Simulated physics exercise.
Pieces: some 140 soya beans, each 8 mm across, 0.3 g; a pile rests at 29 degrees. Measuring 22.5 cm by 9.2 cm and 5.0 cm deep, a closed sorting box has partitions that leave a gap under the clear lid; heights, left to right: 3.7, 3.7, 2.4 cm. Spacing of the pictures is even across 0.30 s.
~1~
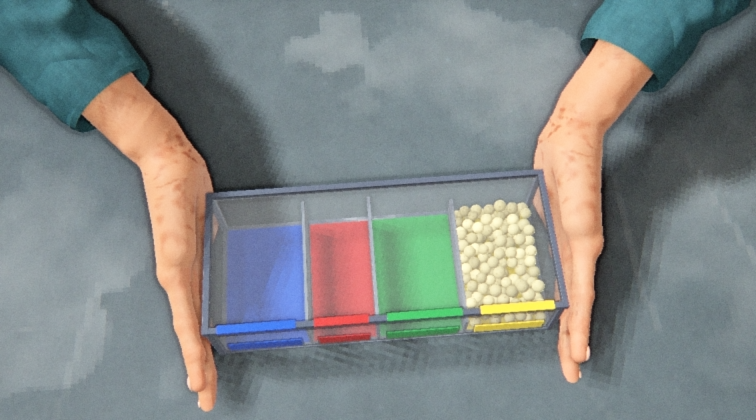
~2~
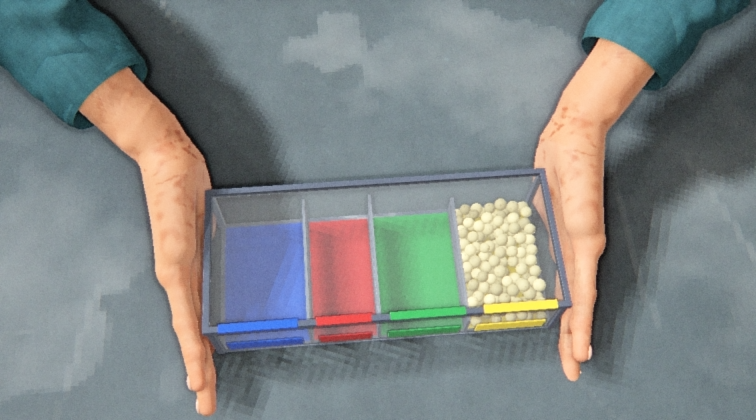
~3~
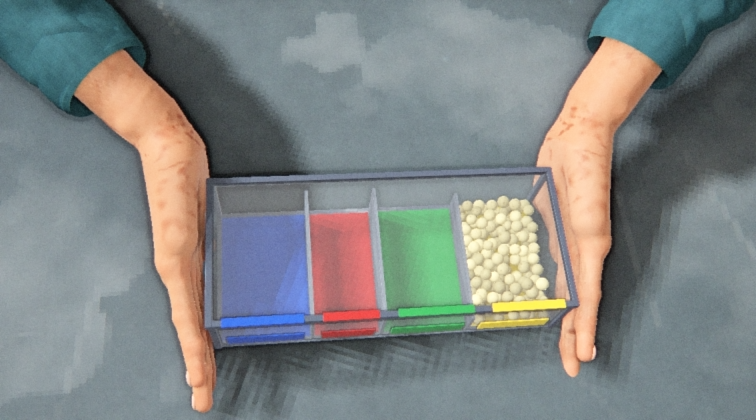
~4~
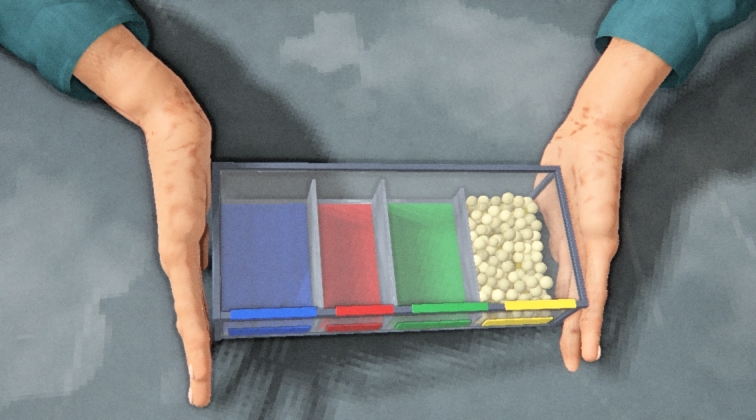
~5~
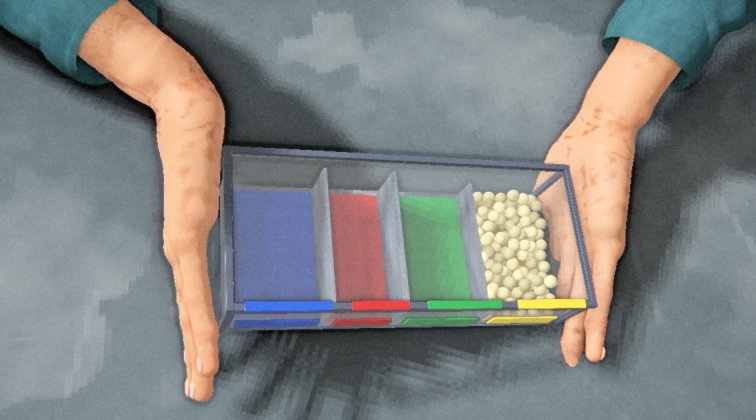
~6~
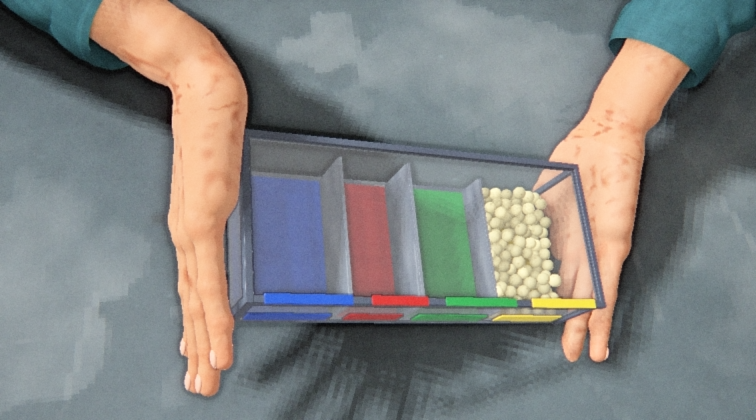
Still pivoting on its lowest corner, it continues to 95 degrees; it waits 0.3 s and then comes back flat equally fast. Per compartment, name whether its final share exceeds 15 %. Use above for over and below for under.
Verdicts: Red compartment below, blue compartment below, green compartment below, yellow compartment above.
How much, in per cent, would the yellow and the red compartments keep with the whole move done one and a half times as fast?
In that case yellow would keep 100 % and red would keep 0 %.
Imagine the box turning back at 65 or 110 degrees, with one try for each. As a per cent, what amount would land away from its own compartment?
Roughly 0 percent for the first try and 0 percent for the second.
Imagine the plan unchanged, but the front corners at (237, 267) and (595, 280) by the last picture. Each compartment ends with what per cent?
Final shares, in per cent - red: 0, blue: 0, green: 0, yellow: 100.
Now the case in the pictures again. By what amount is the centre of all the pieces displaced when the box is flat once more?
It shifts some 1.0 cm.
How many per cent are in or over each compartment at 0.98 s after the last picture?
Red 0, blue 0, green 0, yellow 100.
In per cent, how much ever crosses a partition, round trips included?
About 0 %.
Then, 0.98 s after the last picture, tilt 95 degrees; yellow 100 %.
Then, 1.63 s after the last picture, tilt 47 degrees; yellow 100 %.
Then, 2.32 s after the last picture, tilt 0 degrees; yellow 100 %.
In the end, red 0 %, blue 0 %, green 0 %, yellow 100 %.
